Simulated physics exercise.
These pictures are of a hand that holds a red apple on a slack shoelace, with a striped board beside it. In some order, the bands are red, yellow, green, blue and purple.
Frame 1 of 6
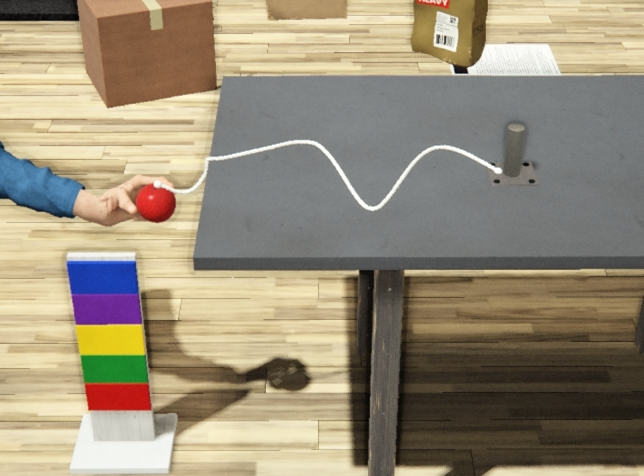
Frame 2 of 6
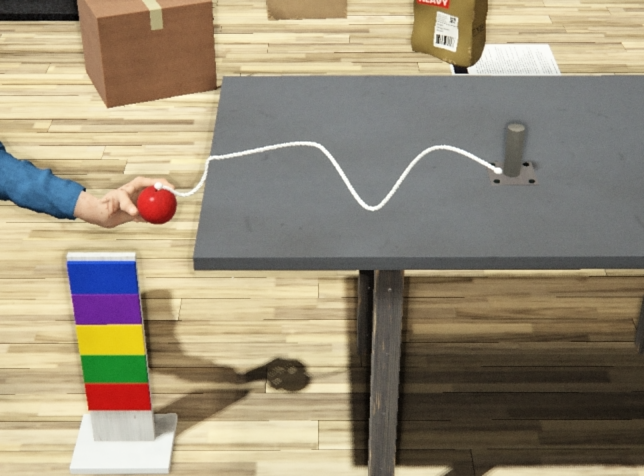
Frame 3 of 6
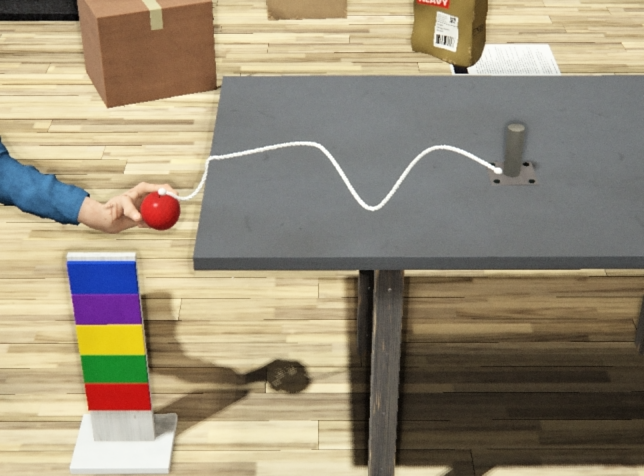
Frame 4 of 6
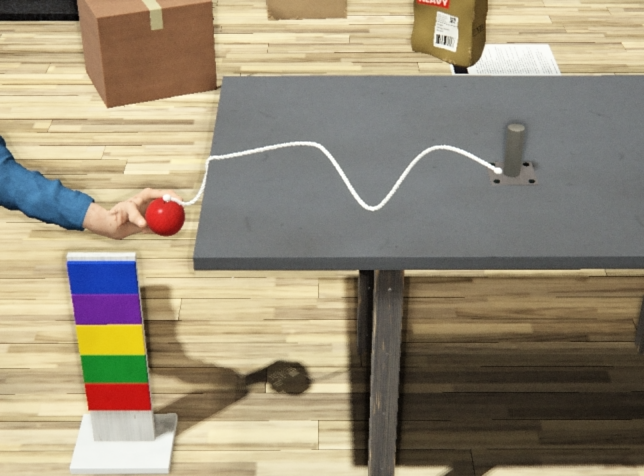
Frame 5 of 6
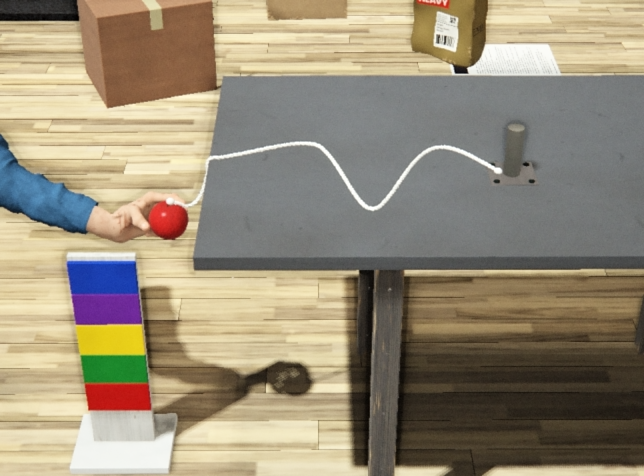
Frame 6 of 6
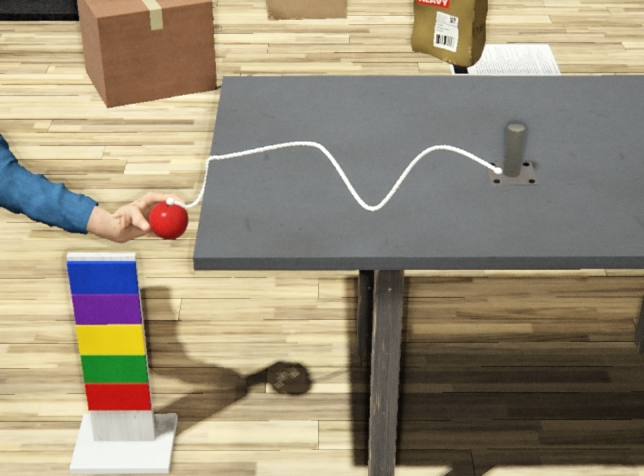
A hand held a red apple tied to a slack white shoelace beside a gray table, above a board with colored stripes, and moved it slightly down and to the right before pausing.
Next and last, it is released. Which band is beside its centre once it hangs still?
The red band.
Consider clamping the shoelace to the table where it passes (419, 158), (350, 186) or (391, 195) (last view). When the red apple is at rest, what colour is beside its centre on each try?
Results, in sequence: Green / purple / yellow.
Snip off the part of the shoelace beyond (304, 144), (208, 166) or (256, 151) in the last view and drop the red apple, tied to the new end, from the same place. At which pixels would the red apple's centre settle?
One spot per try: (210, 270), (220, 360), and (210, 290).
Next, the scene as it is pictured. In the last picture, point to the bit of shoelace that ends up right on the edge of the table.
The spot located at (345, 179) in the last picture.
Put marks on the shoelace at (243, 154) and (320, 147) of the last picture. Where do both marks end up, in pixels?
Final spots: (215, 300), then (210, 234).
A little later, apple near (198, 377); level with green.
Next, apple near (237, 395); level with red.
When it is over, apple near (224, 400); level with red. The shoelace holds its middle at red.
